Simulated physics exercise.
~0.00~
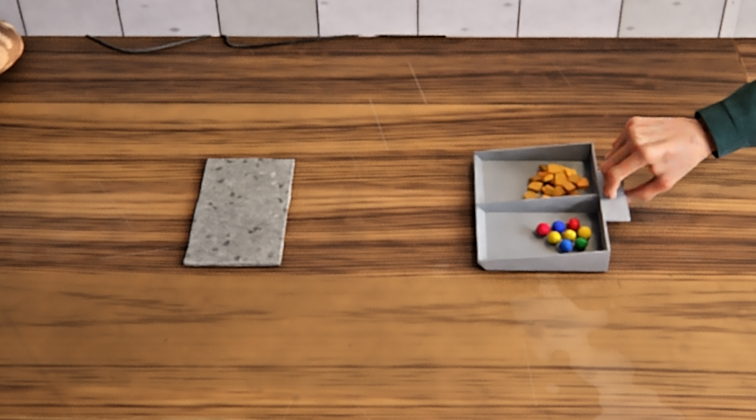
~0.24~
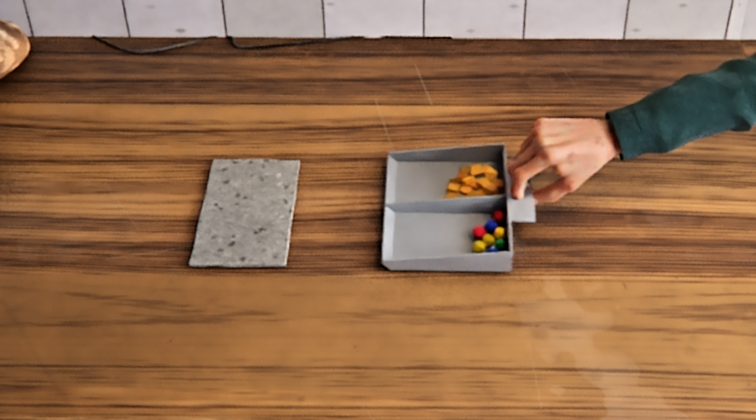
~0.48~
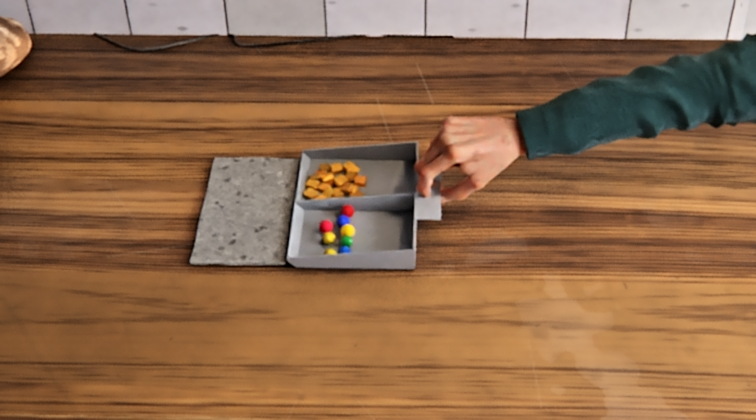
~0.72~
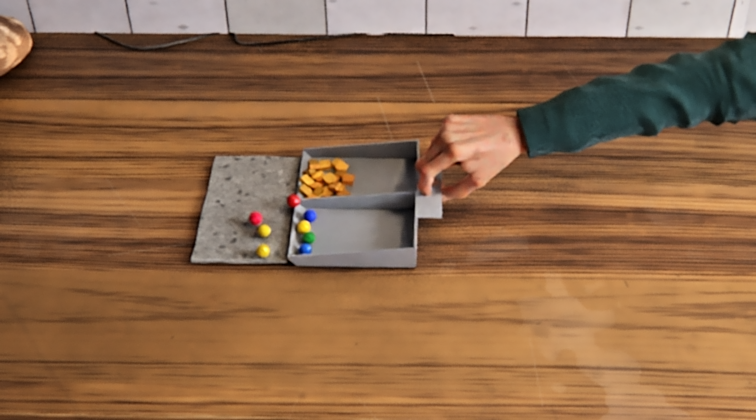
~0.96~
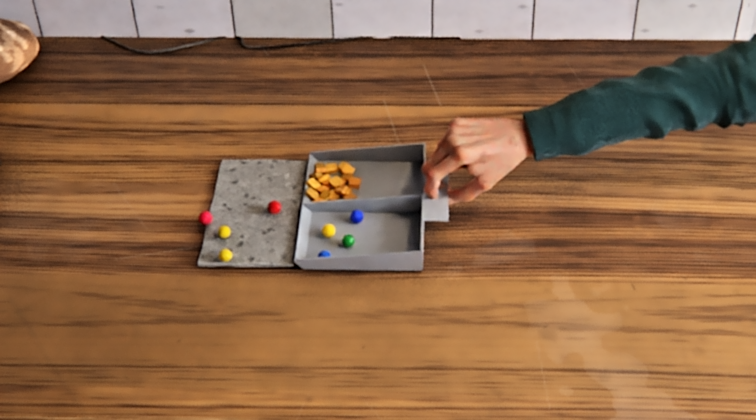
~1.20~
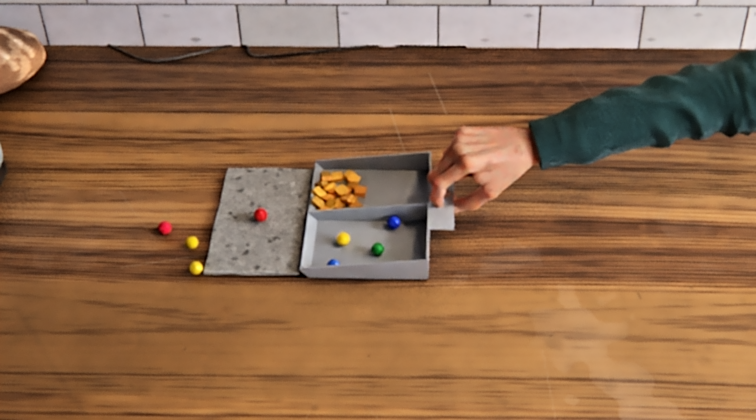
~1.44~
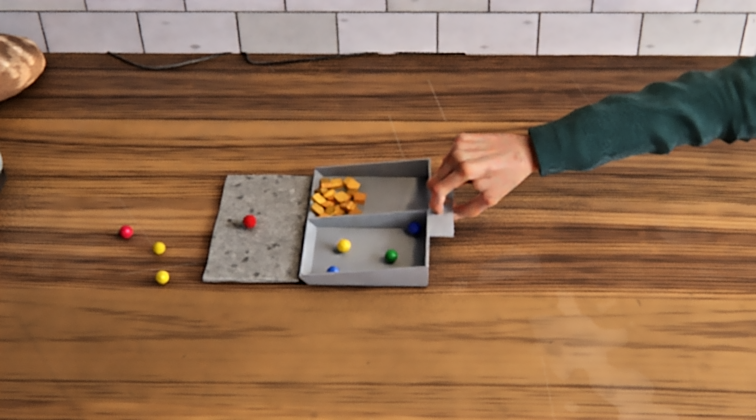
The video shows a hand sliding a divided gray tray left until it stops against a speckled slab; the colorful balls in the nearer section roll forward and about half spill over the slab, some reaching the table, while the orange-brown pieces shift toward the front rim but stay inside.
